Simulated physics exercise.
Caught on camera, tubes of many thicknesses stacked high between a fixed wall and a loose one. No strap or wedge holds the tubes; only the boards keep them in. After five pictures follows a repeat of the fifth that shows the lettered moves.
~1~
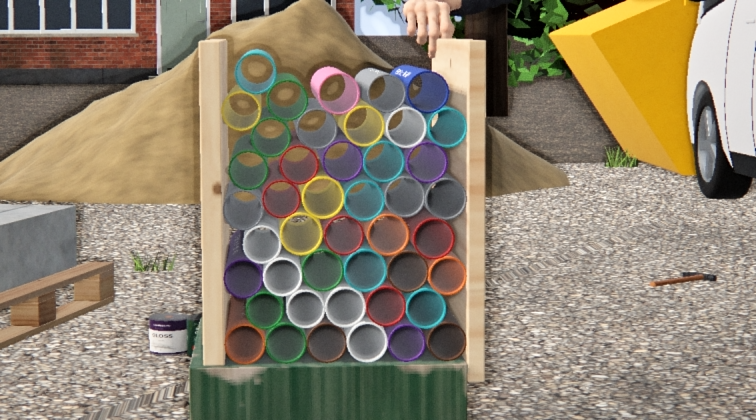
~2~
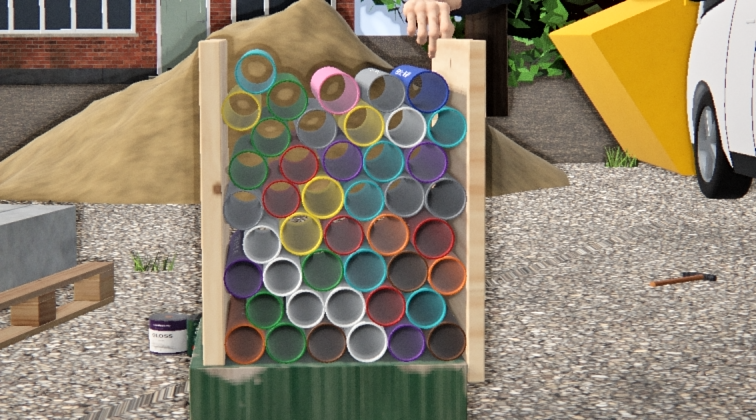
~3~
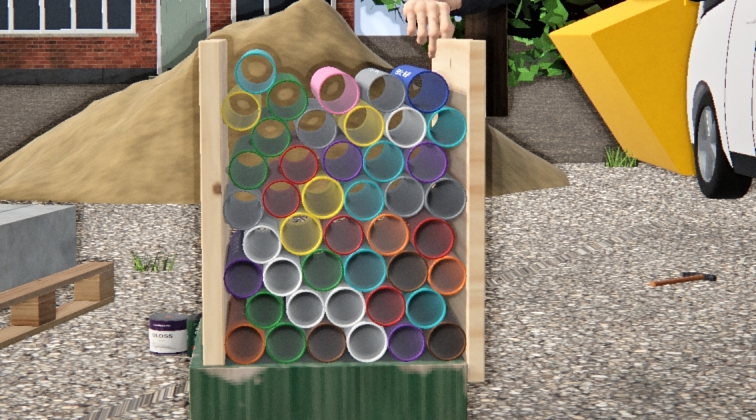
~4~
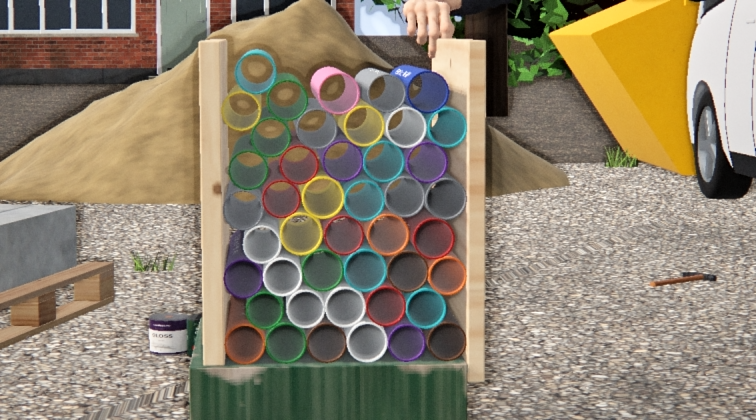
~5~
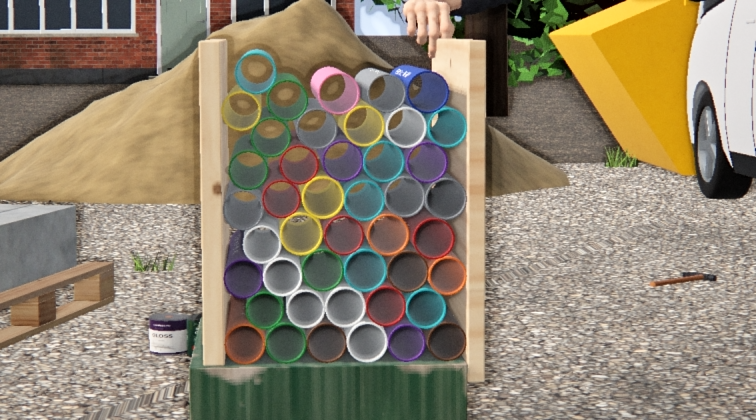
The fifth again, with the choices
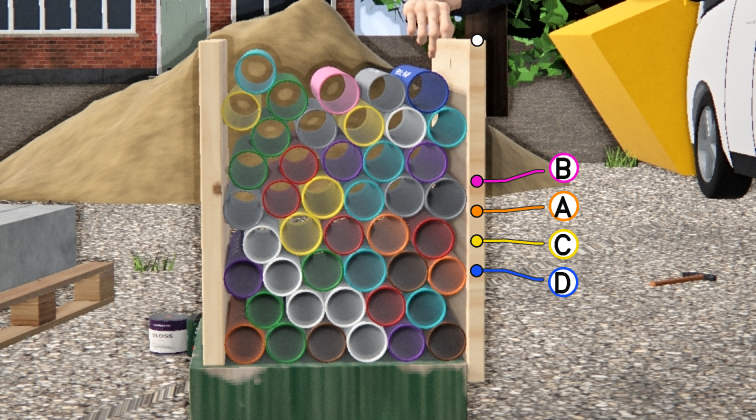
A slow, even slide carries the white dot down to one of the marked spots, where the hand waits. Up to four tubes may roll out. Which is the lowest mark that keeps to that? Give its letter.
The lowest mark that will do is A.
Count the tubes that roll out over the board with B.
It comes to two.
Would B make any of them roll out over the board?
At B: Yes.
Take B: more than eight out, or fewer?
At B, fewer than eight.
On the marked copy, A at (477, 211); B at (477, 181); C at (477, 241); D at (477, 271); the white dot at (477, 40).
Following A. Soon after the start, top of the board (467, 114).
Later, top of the board (467, 196).
In the end, top of the board (467, 210), two out over the board.
As for the rest, B two out over the board; C more than four out over the board; D more than four out over the board.
